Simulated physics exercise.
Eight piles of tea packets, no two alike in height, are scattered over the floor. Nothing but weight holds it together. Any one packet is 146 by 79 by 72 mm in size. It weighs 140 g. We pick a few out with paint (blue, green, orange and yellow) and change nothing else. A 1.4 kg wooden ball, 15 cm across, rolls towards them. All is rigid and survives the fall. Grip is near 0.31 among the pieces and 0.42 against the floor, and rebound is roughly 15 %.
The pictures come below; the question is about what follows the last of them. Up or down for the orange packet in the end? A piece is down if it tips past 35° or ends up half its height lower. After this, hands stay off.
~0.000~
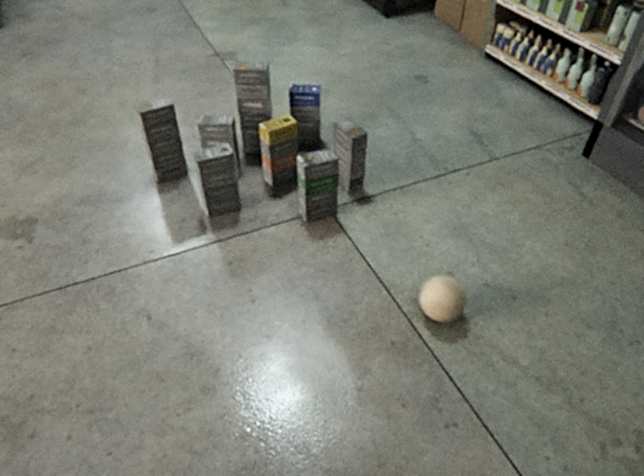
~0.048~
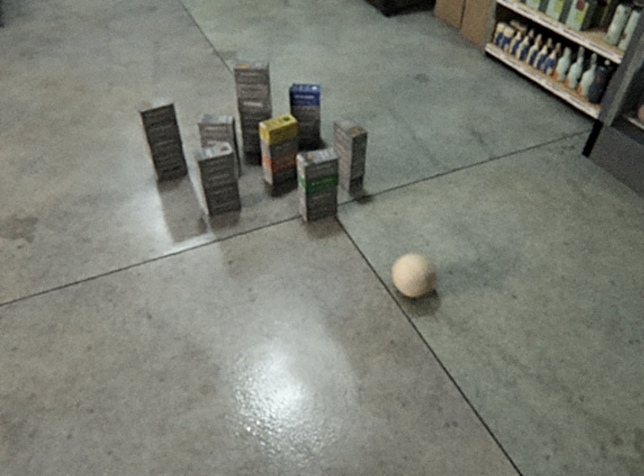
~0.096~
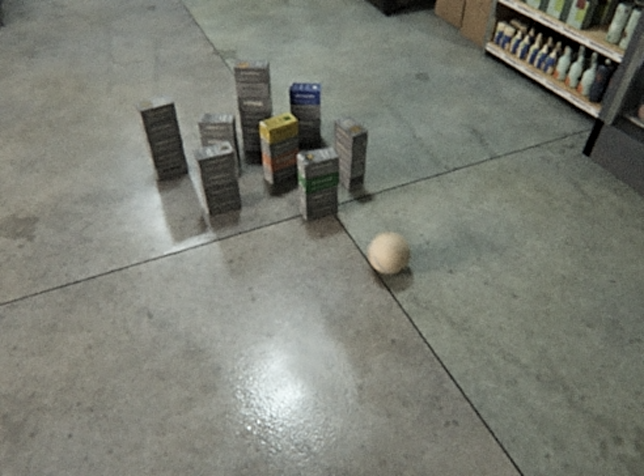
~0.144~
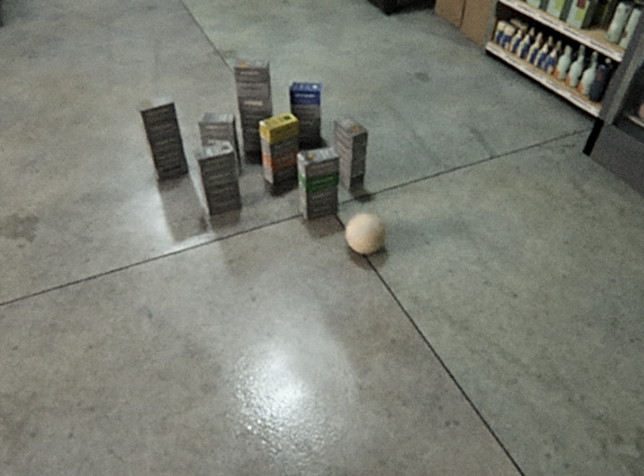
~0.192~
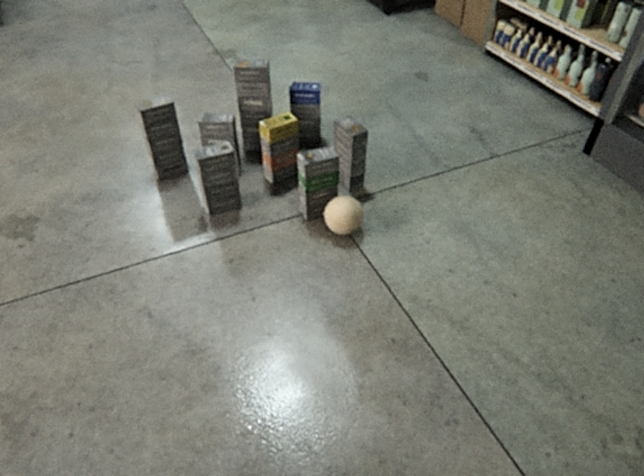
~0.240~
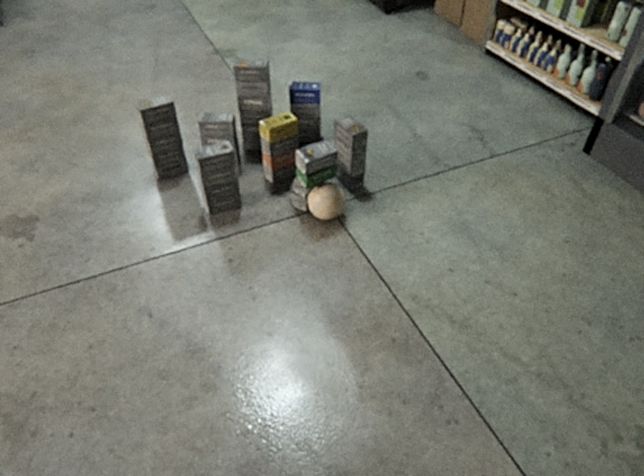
Up.
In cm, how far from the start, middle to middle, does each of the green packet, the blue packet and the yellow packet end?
Here green ends up 20 centimetres away, blue 0 centimetres and yellow 26 centimetres.
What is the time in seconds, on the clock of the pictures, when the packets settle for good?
That is at about 2.0 s.
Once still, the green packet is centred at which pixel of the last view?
End point in last frame: Roughly (295, 188).
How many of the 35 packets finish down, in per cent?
30 per cent.
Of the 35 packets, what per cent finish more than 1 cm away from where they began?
The answer is 50 percent.
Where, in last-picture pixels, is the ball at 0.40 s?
Near (284, 168).
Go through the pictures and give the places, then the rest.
In the first frame (we follow the side turned to the camera), ball (443, 299) 58 cm from contact, 2.7 m/s; orange packet (285, 162); blue packet (304, 100); green packet (322, 185); no piece has moved.
In the second frame, ball (415, 275) 44 cm from contact, 2.7 m/s; orange packet (285, 161).
In the third frame, ball (390, 253) 31 cm from contact, 2.7 m/s; orange packet (285, 161).
In the fourth frame, ball (366, 233) 18 cm from contact, 2.7 m/s; orange packet (286, 160).
In the fifth frame, ball (344, 215) 49 mm from contact, 2.7 m/s; orange packet (286, 160).
In the sixth frame, ball (327, 201) after contact, 2.0 m/s; orange packet (285, 160); green packet (323, 177) tipped 9°; blue packet (305, 97); steepest lean 22°, the packet at (300, 188); 4 stirred so far.
Around 0.40 s, ball still moving; 2 of the 35 packets down; orange packet displaced 15 cm; green packet tipped 45°, 41 mm lower.
Around 0.56 s, ball still moving; 3 of the 35 packets down; orange packet displaced 35 cm; yellow packet tipped 54°, 8 cm lower.
Around 0.88 s, ball still moving; 9 of the 35 packets down; orange packet displaced 48 cm; yellow packet on its side.
Finally (2.1 s), ball rolling away; 10 of the 35 packets down; orange packet displaced 48 cm; yellow packet on its side; blue packet unmoved. Seen by the last camera, middles, orange packet near (236, 108), yellow packet near (288, 136).
